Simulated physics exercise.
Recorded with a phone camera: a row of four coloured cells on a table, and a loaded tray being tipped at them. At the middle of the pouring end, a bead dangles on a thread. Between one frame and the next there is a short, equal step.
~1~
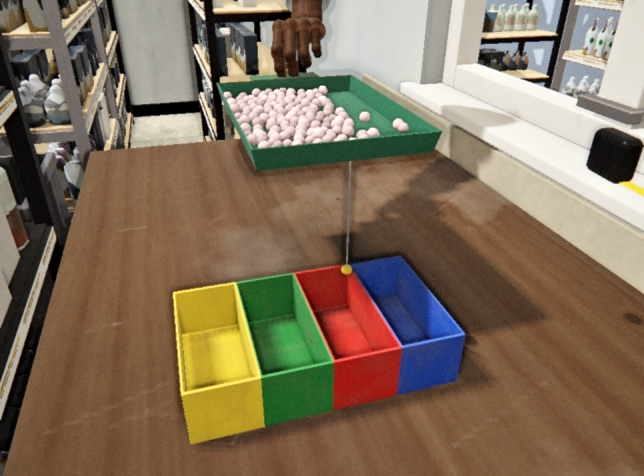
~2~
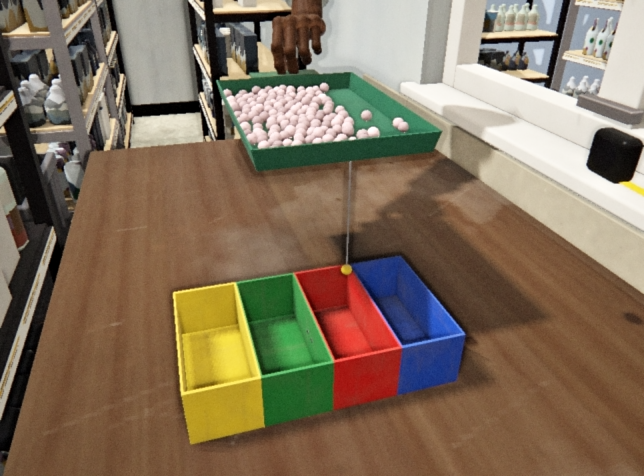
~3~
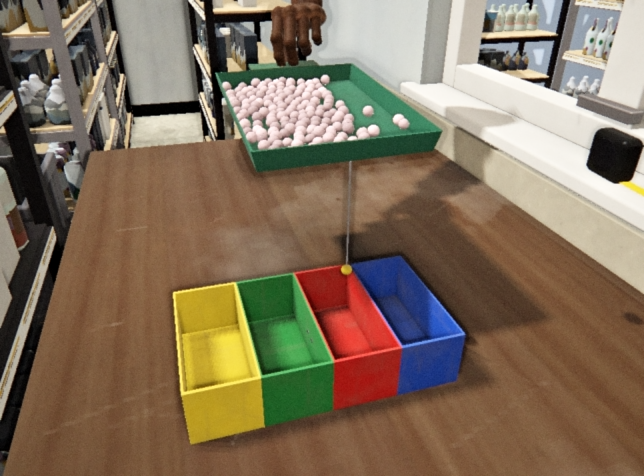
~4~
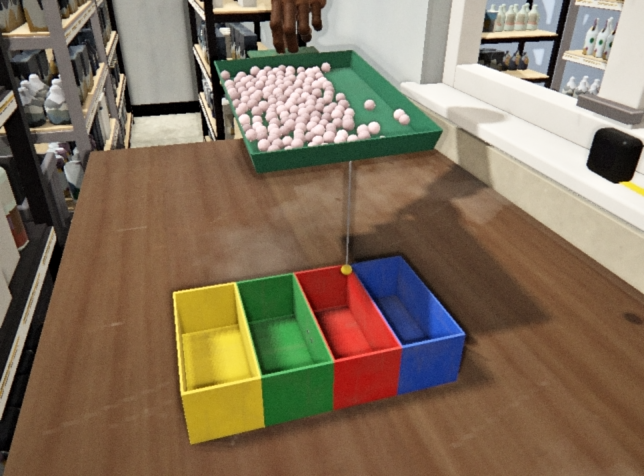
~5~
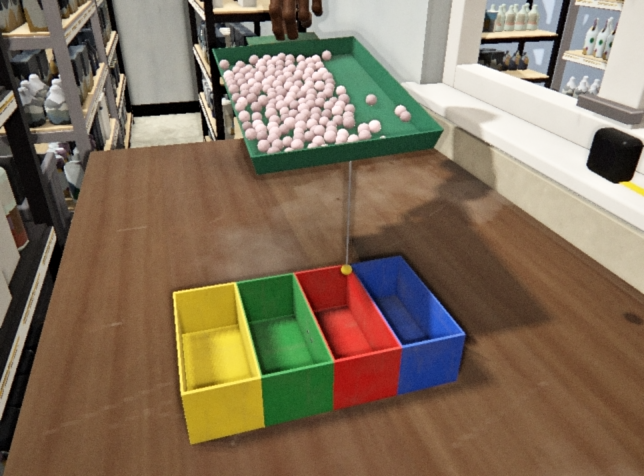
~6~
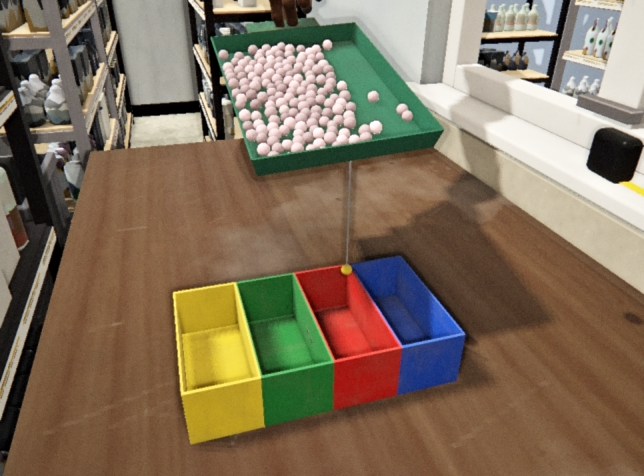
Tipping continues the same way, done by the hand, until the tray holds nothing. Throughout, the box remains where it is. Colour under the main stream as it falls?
Green, I would say.
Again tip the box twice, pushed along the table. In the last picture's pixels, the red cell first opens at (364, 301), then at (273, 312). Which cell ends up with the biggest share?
Position one: That green cell. Position two: Red.
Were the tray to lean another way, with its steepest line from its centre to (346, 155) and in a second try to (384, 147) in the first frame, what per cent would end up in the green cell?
Around 20 per cent first, around 0 per cent next.
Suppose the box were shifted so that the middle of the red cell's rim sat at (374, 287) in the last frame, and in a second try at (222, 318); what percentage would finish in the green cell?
Trial 1: 40 percent; trial 2: 0 percent.
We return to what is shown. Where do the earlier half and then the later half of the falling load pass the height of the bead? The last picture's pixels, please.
I'd place the first part at (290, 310) and the rest at (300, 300).
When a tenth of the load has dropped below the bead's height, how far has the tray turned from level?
Around 75 degrees of turn.
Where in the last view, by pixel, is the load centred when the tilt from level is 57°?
The middle of the pieces shows up near (311, 118).
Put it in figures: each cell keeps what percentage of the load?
The yellow cell holds about 0 %, the green cell about 60 %, the red cell about 30 % and the blue cell about 0 %.
Shortly afterwards, tray tipped steeply; all but a few on the tray; only a few falling or outside the box.
Next, tray tipped right over; near a quarter on the tray; near a third in the green cell; near a quarter in the red cell; only a few in the yellow cell; only a few in the blue cell; near a quarter falling or outside the box.
Some moments later, tray tipped past a quarter turn; near half in the green cell; near a quarter in the red cell; a little in the blue cell; only a few in the yellow cell; a little falling or outside the box.
In the end, tray tipped past a quarter turn; near half in the green cell; near a quarter in the red cell; a little in the blue cell; only a few in the yellow cell; a little outside the box.
